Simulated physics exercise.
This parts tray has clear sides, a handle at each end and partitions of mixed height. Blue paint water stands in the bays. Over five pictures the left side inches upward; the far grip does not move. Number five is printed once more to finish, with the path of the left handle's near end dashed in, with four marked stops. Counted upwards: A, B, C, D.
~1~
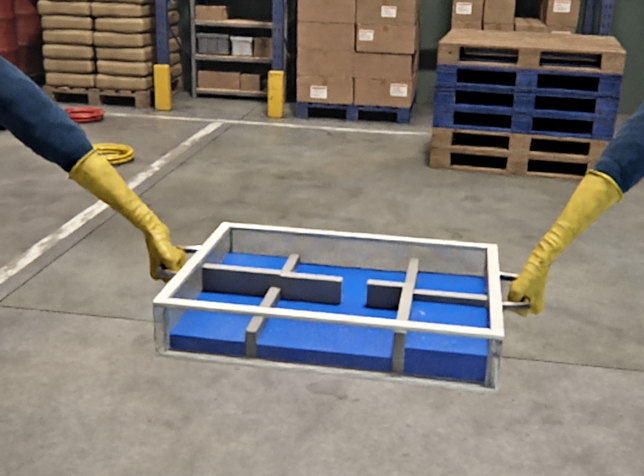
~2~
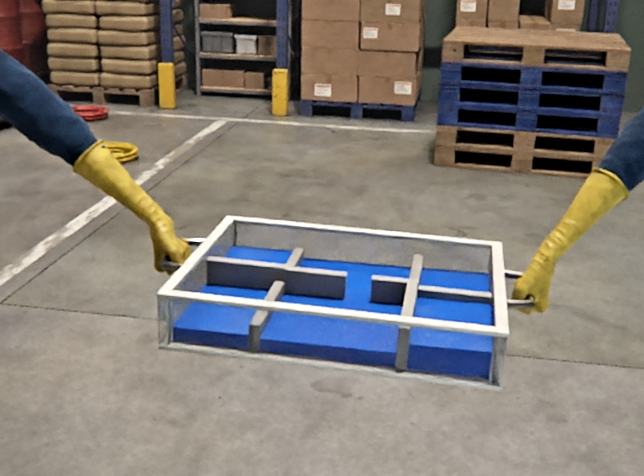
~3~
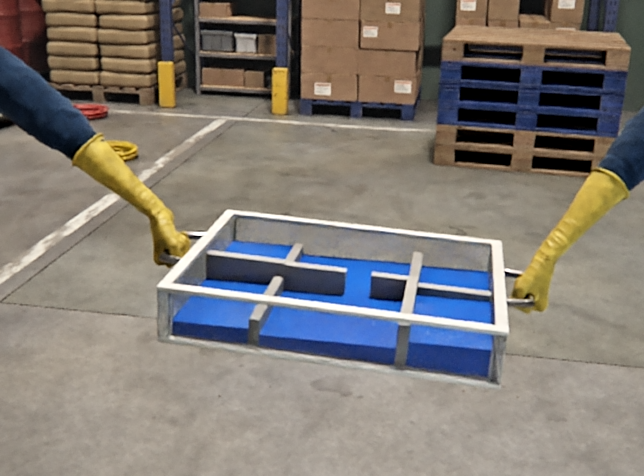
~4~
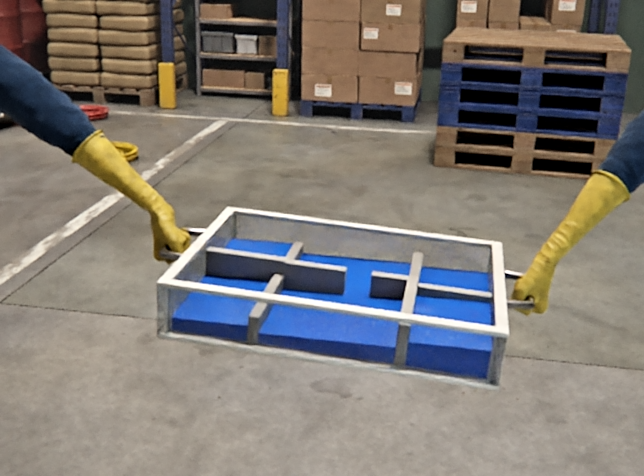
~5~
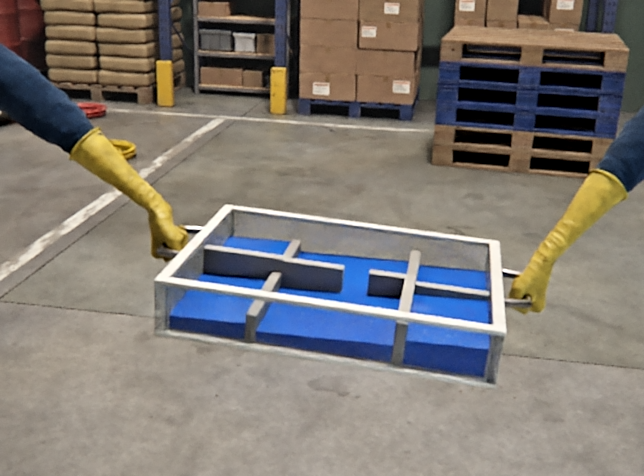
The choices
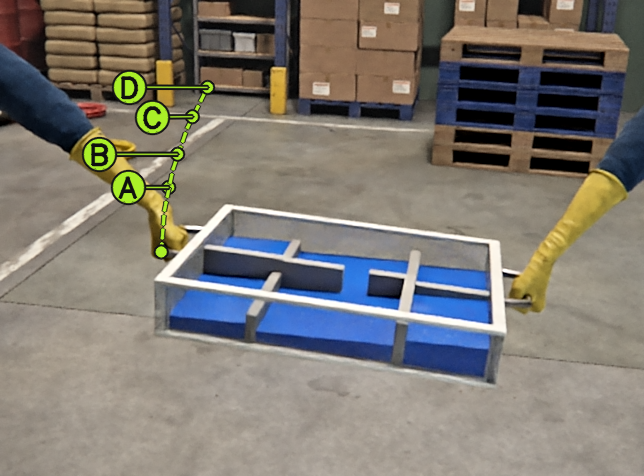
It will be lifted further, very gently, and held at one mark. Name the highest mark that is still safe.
Mark B just does it.
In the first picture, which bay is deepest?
It is the front right one.
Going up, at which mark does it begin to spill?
That is mark C.
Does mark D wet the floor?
Yes, it does.
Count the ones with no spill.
Two.
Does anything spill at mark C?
Yes, it does.
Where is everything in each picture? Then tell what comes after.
In the first frame, the tray is level; deepest in the front right bay, at (445, 325), shallowest in the back middle; left handle at (170, 261).
In the second frame, tipped about 1° down to the right; no wall is crossed; left handle at (175, 253).
In the third frame, tipped about 2° down to the right; no wall is crossed; left handle at (174, 246).
In the fourth frame, tipped about 3° down to the right; no wall is crossed; left handle at (175, 242).
In the fifth frame, tipped about 3° down to the right; deepest in the front right bay, at (446, 318), shallowest in the back middle; left handle at (172, 240).
On the marked copy, A at (168, 187); B at (177, 154); C at (192, 116); D at (207, 87).
If A is chosen, nothing spills; the front middle bay holds the most.
If B is chosen, nothing spills; the front right bay holds the most.
If C is chosen, about 9 % goes over the rim.
If D is chosen, about 23 % goes over the rim.
